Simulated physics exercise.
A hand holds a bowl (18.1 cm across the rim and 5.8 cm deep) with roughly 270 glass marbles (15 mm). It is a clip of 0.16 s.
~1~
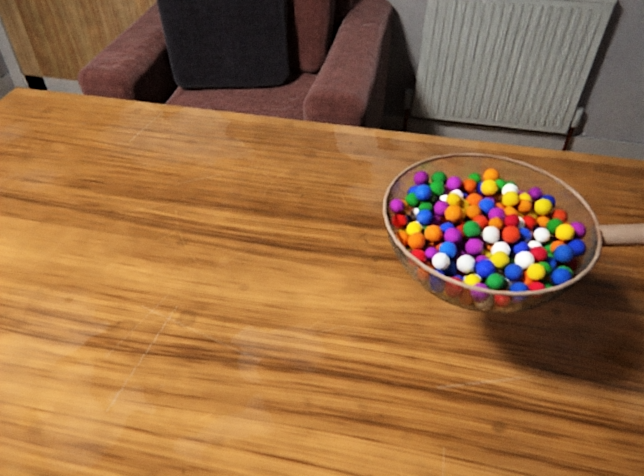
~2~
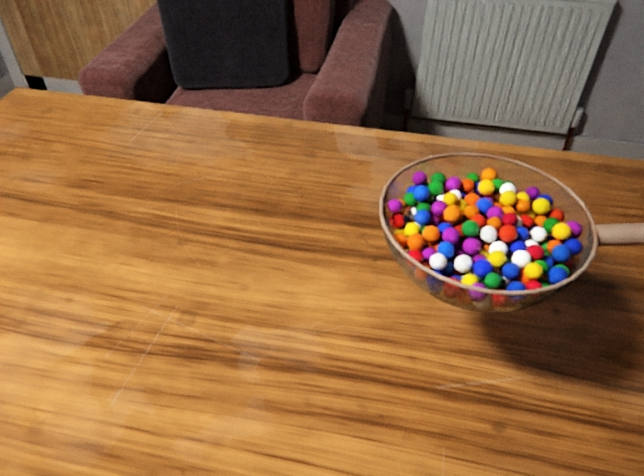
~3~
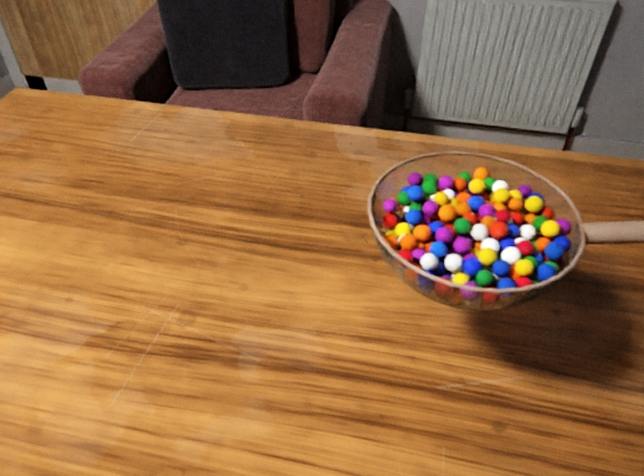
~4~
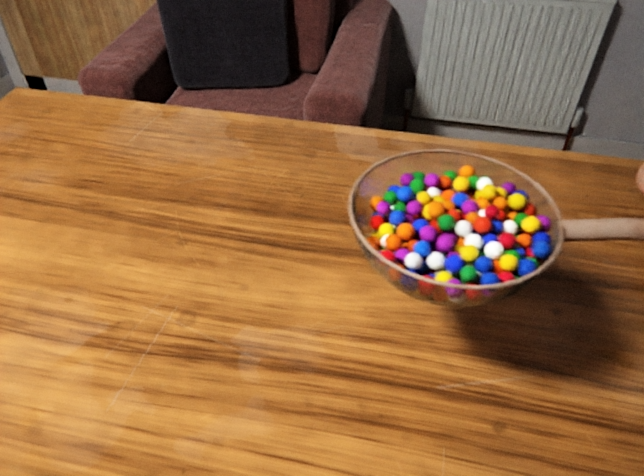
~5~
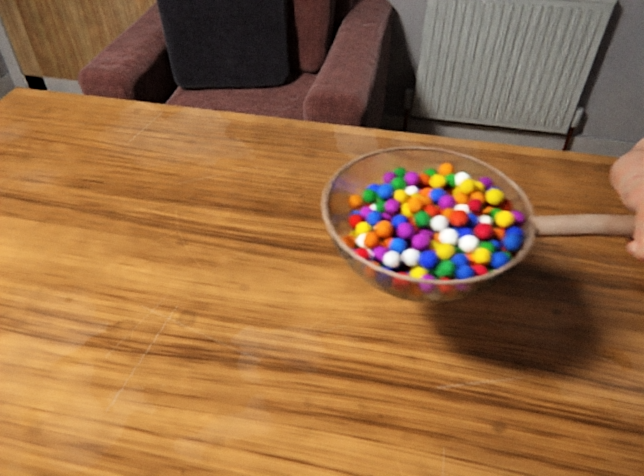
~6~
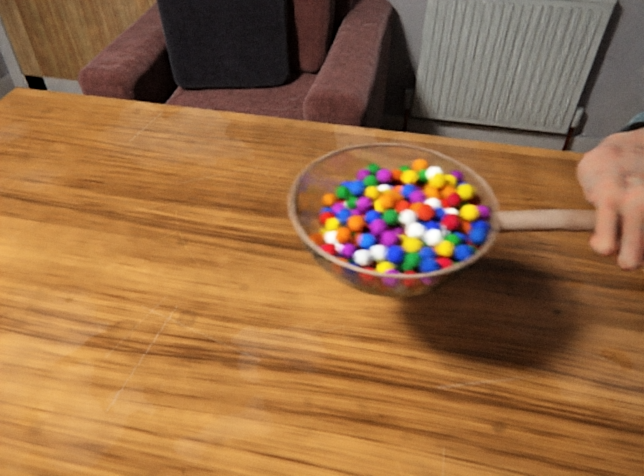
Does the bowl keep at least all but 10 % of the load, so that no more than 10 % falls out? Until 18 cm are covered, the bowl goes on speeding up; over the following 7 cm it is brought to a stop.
No, more spills.
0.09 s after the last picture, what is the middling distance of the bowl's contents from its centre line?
Close to 5.0 cm, I'd say.
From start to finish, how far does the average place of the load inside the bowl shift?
Measured shift: Approx. 0.5 cm, an estimate.
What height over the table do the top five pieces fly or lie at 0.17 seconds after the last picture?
They're around 20 cm up.
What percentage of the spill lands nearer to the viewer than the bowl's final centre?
Roughly 50 per cent of the spill.
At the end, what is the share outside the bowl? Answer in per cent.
20 %.
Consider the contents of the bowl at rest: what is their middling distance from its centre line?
Distance: Around 5.0 cm.
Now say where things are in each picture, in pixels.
The first frame shows bowl at (466, 293); tilt 0 degrees; moved 0.0 cm; leading edge at (386, 200); top of the load at (454, 184).
The second frame shows bowl at (463, 293); tilt 0 degrees; moved 0.3 cm; leading edge at (382, 200); top of the load at (454, 185).
The third frame shows bowl at (453, 291); tilt 0 degrees; moved 1.3 cm; leading edge at (371, 198); top of the load at (446, 184).
The fourth frame shows bowl at (436, 289); tilt 0 degrees; moved 3.0 cm; leading edge at (352, 196); top of the load at (432, 181).
The fifth frame shows bowl at (412, 286); tilt 0 degrees; moved 5.4 cm; leading edge at (327, 192); top of the load at (391, 179).
The sixth frame shows bowl at (383, 281); tilt 0 degrees; moved 8.4 cm; leading edge at (295, 188); top of the load at (435, 175).
Then, 0.09 s after the last picture, tilt 0 degrees; bowl 100 %; middle of all pieces near (270, 208).
Then, 0.17 s after the last picture, tilt 0 degrees; bowl 100 %; middle of all pieces near (184, 190).
Then, 0.24 s after the last picture, tilt 0 degrees; bowl 90 %, in the air 10 %; middle of all pieces near (166, 180).
Then, 0.31 s after the last picture, tilt 0 degrees; bowl 85 %, in the air 15 %; middle of all pieces near (164, 185).
In the end, bowl 80 %, fallen left of where it stops 20 %.
